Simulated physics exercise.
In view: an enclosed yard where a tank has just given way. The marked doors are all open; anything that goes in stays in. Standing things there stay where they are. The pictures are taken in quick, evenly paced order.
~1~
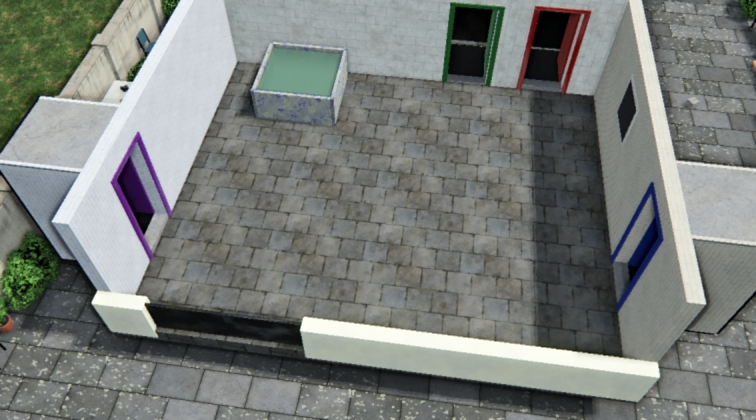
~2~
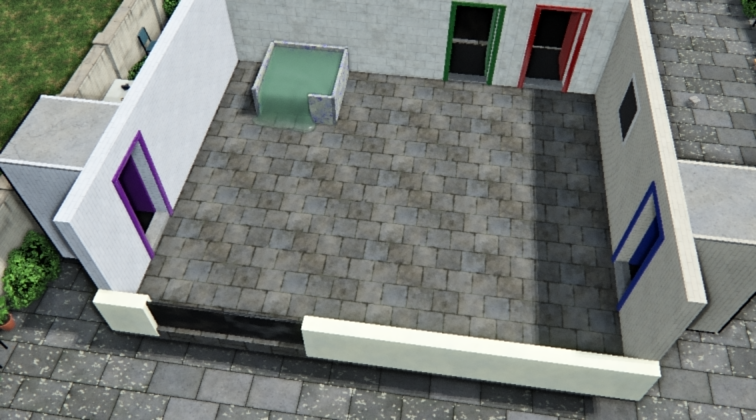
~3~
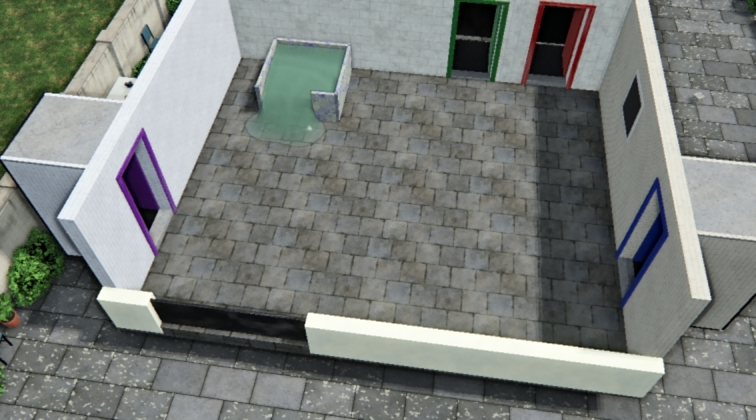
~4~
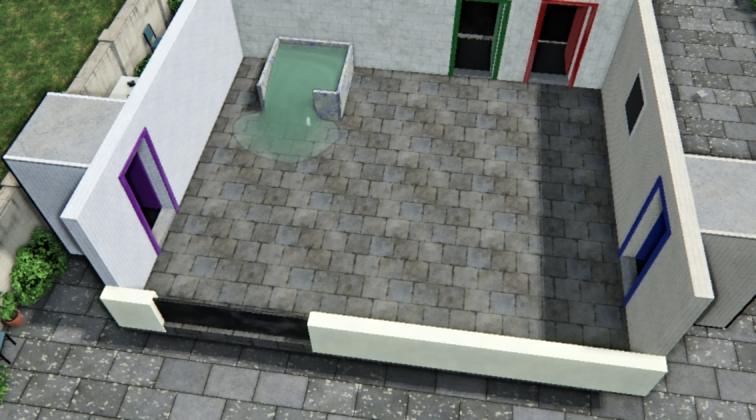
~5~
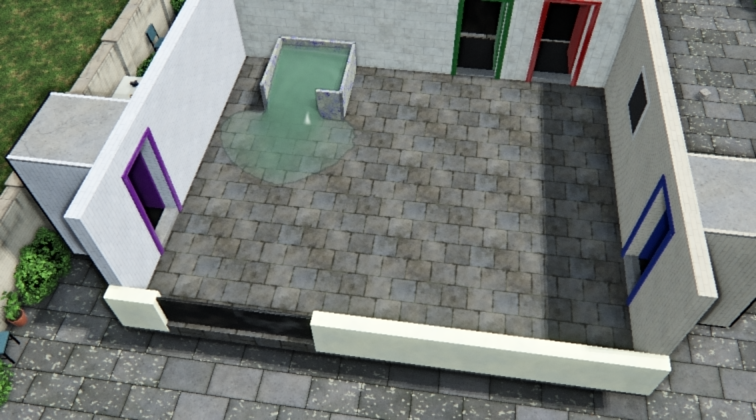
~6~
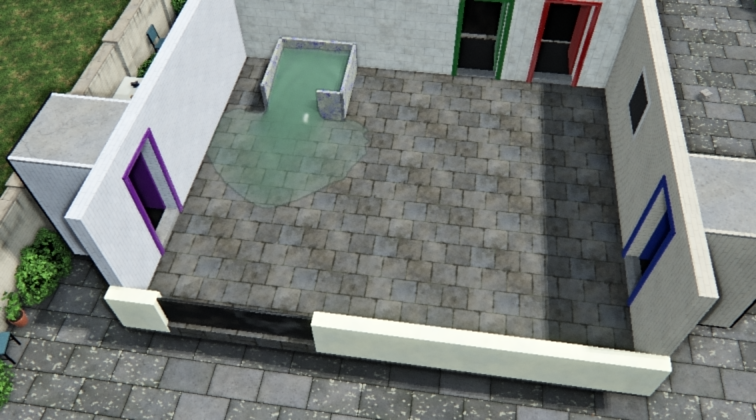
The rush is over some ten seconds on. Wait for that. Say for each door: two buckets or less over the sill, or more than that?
In order: Green door: Limit not exceeded, red door: Limit not exceeded, blue door: Limit not exceeded, purple door: Limit not exceeded.
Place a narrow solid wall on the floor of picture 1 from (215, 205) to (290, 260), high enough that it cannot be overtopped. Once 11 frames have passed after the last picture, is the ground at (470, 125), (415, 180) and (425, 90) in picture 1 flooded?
Results in order: Bone-dry / bone-dry / bone-dry.
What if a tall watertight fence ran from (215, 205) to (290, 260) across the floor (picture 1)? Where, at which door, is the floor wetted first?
Answer: The door marked purple.
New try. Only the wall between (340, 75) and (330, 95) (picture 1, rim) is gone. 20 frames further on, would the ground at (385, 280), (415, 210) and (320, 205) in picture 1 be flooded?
Point by point: Untouched, swamped and untouched.
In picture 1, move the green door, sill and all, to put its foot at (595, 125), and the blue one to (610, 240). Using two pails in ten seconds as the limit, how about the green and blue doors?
Green door: Falls short; blue door: Falls short.
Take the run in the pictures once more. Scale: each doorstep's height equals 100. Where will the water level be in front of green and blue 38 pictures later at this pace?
The first comes to about 0 percent, the second to about 20 percent.
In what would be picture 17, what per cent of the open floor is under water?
My guess is around 35 in a hundred.
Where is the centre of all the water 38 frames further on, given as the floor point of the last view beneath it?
The centre of mass sits at about (328, 227).
A moment on, water covers 25 % of the floor; the green door not reached, the red door not reached, the blue door not reached, the purple door wet at the sill, nothing in.
Next, water covers 35 % of the floor; the green door not reached, the red door not reached, the blue door not reached, the purple door wet at the sill, nothing in.
Then, water covers 40 % of the floor; the green door not reached, the red door not reached, the blue door not reached, the purple door wet at the sill, nothing in.
Later, water covers 55 % of the floor; the green door not reached, the red door not reached, the blue door not reached, the purple door under two buckets in.
In the end, water covers 80 % of the floor; the green door not reached, the red door not reached, the blue door wet at the sill, nothing in, the purple door under two buckets in.
